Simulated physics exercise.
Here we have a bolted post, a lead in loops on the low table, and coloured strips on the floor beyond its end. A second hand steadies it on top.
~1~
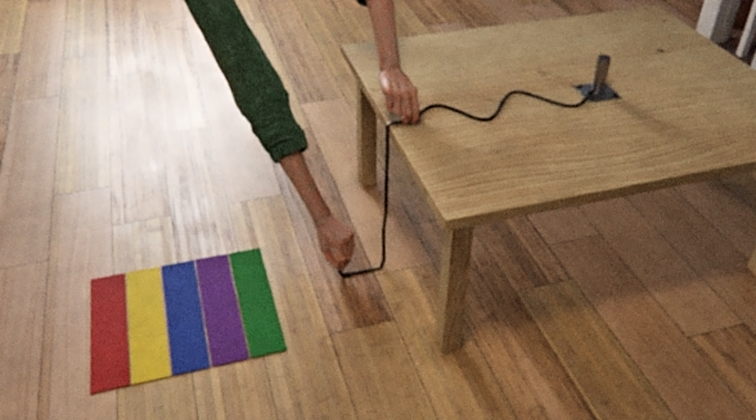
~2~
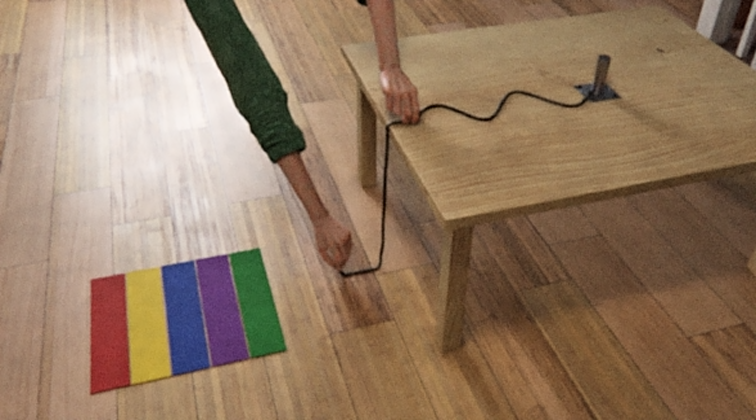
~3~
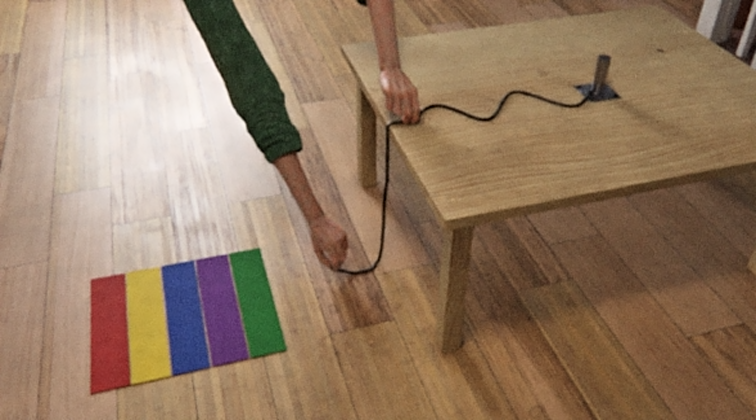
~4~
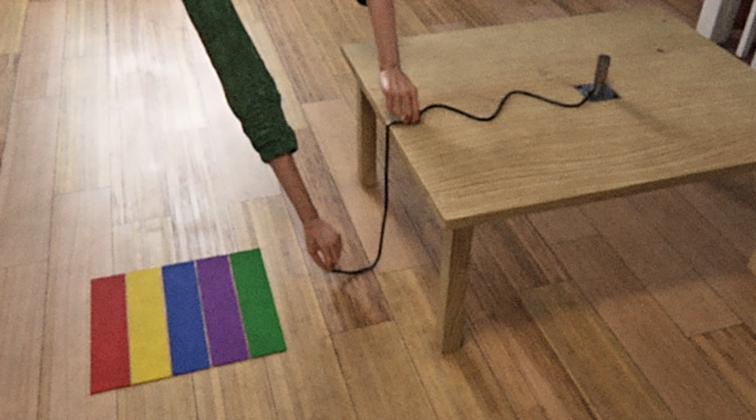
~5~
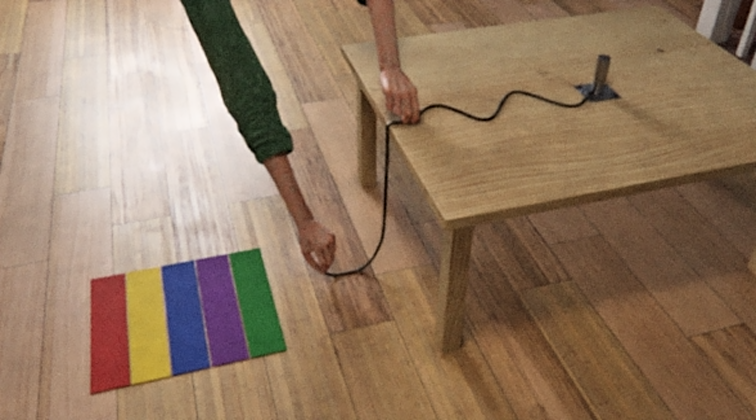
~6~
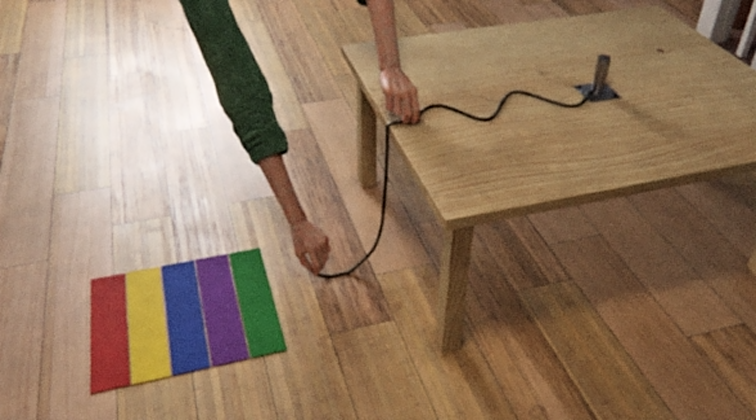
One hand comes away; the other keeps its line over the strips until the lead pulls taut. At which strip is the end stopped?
The end stops over the yellow strip.
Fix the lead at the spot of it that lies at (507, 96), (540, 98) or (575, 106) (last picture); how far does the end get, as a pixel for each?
Near (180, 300), (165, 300) and (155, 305).
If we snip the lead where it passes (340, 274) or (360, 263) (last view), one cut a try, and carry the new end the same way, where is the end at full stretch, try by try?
About (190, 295) and (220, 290).
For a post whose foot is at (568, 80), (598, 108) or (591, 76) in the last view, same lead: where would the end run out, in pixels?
Near (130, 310), (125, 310) and (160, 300).
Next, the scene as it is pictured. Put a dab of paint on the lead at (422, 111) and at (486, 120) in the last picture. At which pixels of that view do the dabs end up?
The first at (368, 142), the second at (436, 116).
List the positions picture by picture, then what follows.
The first frame shows end (339, 266); green (264, 333); purple (227, 341); blue (189, 350); yellow (150, 358); red (110, 367).
The second frame shows end (336, 267); lead through (571, 106) (503, 101) (455, 110) (393, 124) (385, 193) (382, 251).
The third frame shows end (332, 267).
The fourth frame shows end (326, 269); lead through (571, 106) (503, 101) (455, 110) (393, 124) (386, 193) (380, 251).
The fifth frame shows end (320, 270).
The sixth frame shows end (314, 271); lead through (571, 106) (503, 101) (455, 110) (393, 124) (385, 193) (371, 253).
Soon after, end near (207, 292); over purple.
Then, end near (167, 300); over blue.
At full stretch, end near (143, 305); over yellow. It gets as far as the yellow strip.
